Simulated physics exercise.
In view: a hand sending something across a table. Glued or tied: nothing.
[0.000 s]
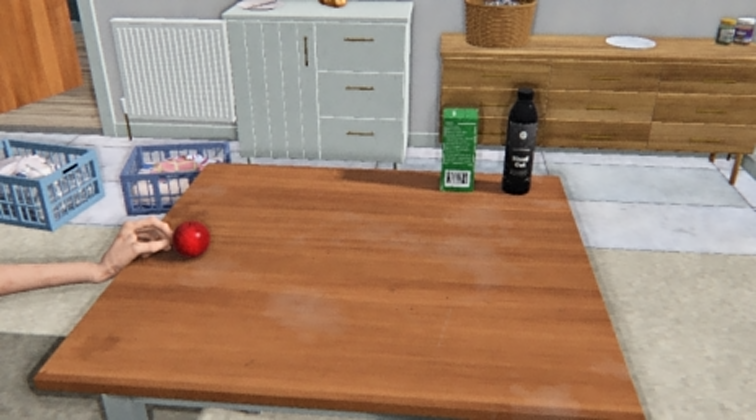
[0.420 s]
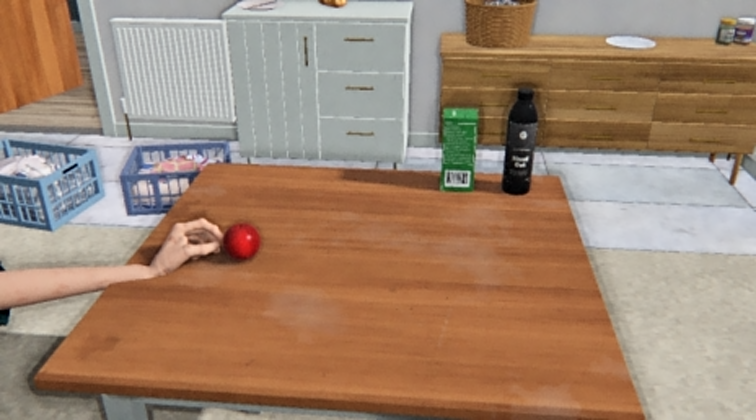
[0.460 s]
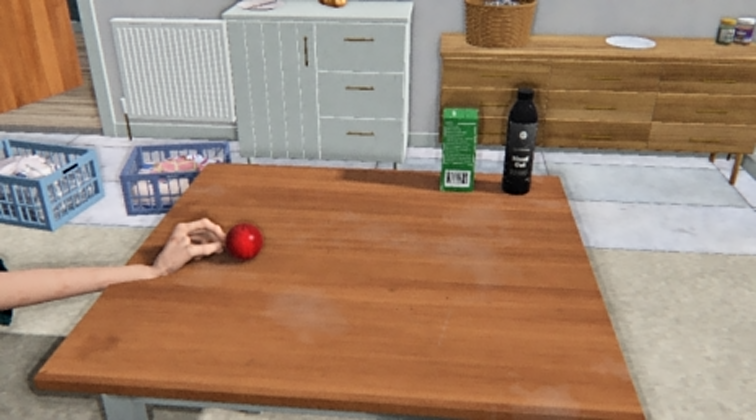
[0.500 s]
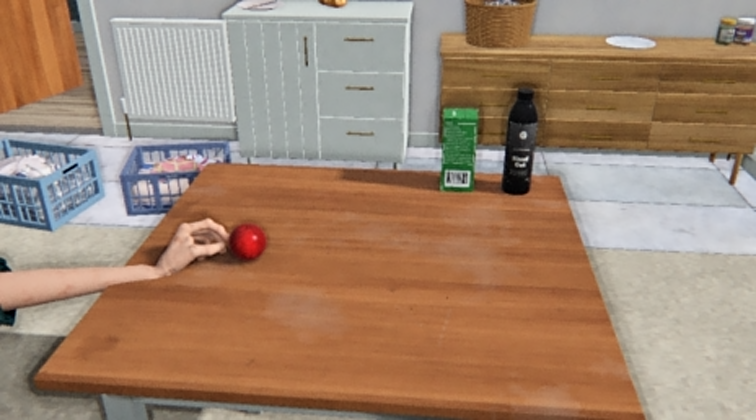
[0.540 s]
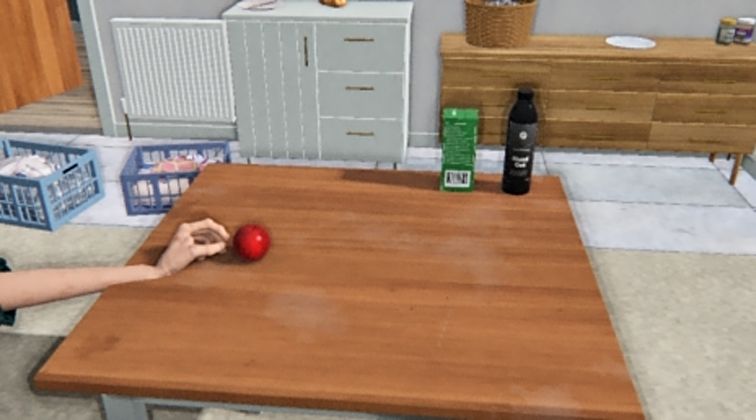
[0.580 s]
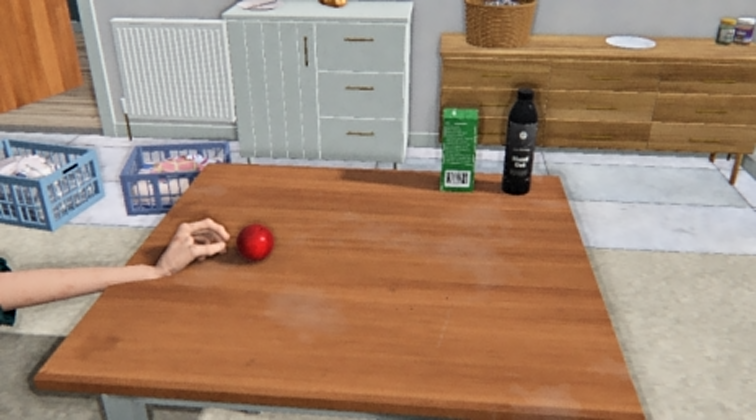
A hand pushes a red apple rightward across a wooden table, and it rolls slightly away.
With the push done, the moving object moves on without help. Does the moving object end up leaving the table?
No.
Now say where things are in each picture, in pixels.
In the first frame, under the hand; red apple (191, 240).
In the second frame, under the hand; red apple (242, 242).
In the third frame, under the hand; red apple (244, 242).
In the fourth frame, red apple (247, 242).
In the fifth frame, red apple (251, 243).
In the sixth frame, red apple (255, 243).
After 0.78 s, red apple shifted about its own width near (272, 244).
After 1.08 s, red apple shifted about its own width near (293, 245).
After 1.48 s, red apple shifted well along near (309, 245).
In the end (2.2 s), moved from the start, red apple. At the end, from the last picture's camera, red apple near (315, 246).
